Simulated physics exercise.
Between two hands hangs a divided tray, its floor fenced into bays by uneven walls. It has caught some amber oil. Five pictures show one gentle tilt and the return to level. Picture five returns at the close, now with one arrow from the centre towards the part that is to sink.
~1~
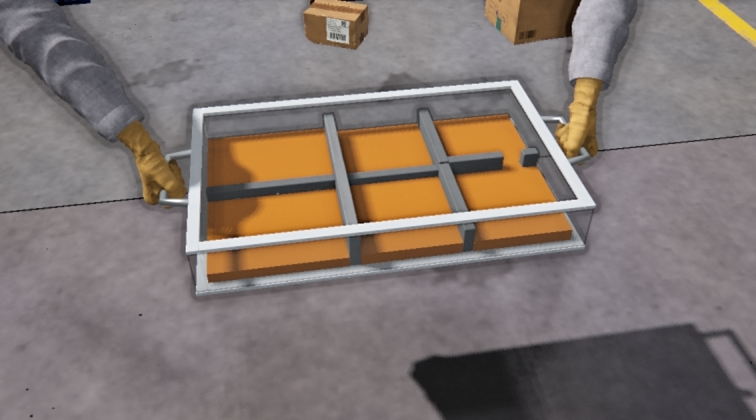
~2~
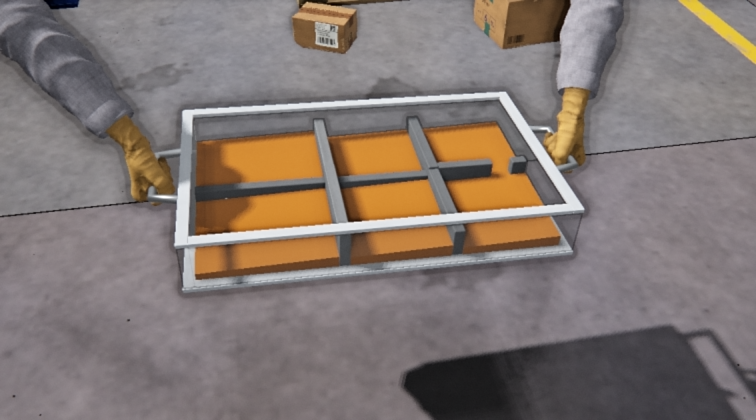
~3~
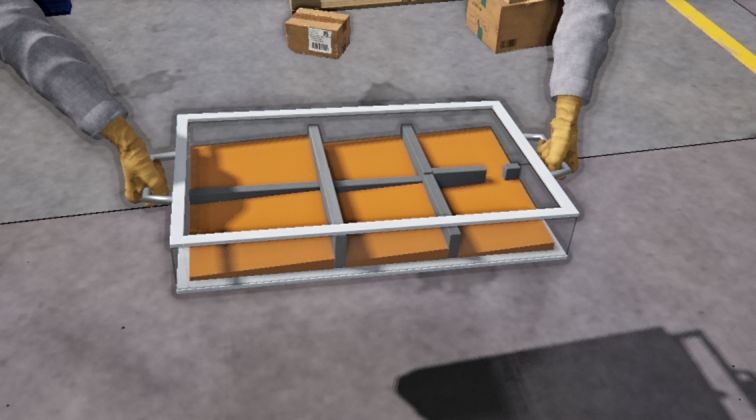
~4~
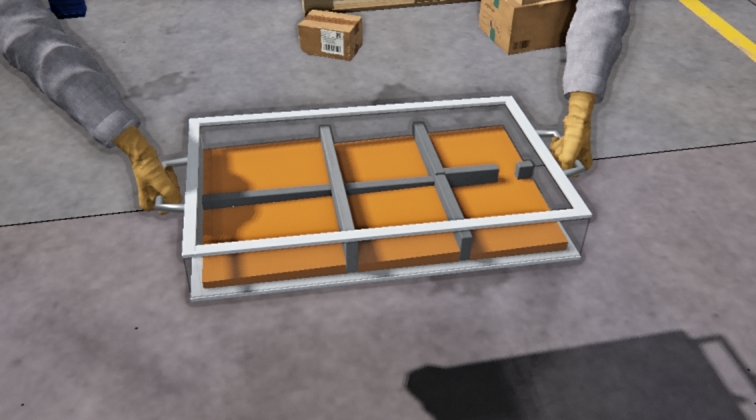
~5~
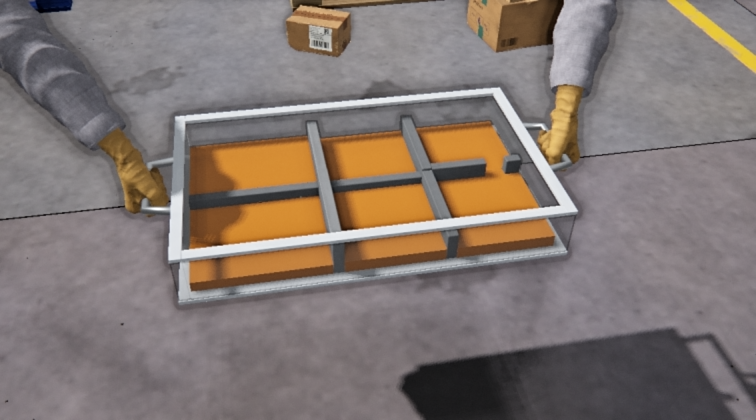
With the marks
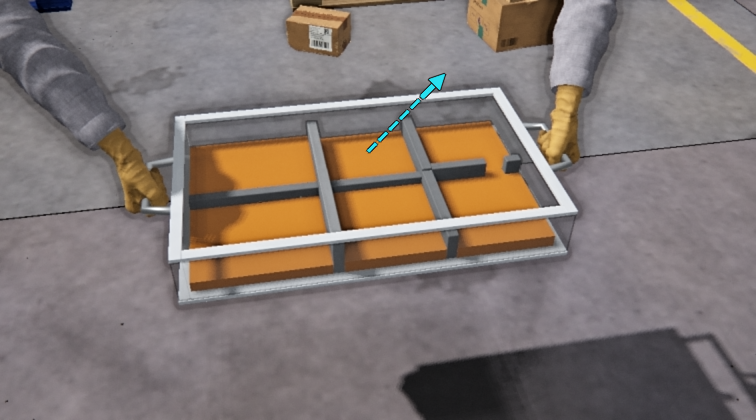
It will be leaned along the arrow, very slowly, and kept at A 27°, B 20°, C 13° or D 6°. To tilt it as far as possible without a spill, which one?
Tilt C just does it.
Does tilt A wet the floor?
Yes.
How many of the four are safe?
Two of the four.
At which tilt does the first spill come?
B.
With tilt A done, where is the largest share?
It is the back right one.
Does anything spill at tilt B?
Yes, that goes wrong.
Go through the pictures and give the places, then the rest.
In the first frame, the tray is level; deepest in the back left bay, at (272, 159), shallowest in the front left.
The second frame shows tipped about 3° down to the back right; no wall is crossed.
The third frame shows tipped about 5° down to the back right; no wall is crossed.
The fourth frame shows tipped about 2° down to the back right; no wall is crossed.
In the fifth frame, the tray is level; deepest in the back left bay, at (255, 167), shallowest in the front left.
The arrow ends at (440, 78).
With A, about 50 % goes over the rim.
With B, about 13 % goes over the rim.
With C, nothing spills; the back left bay holds the most.
With D, nothing spills; the back left bay holds the most.
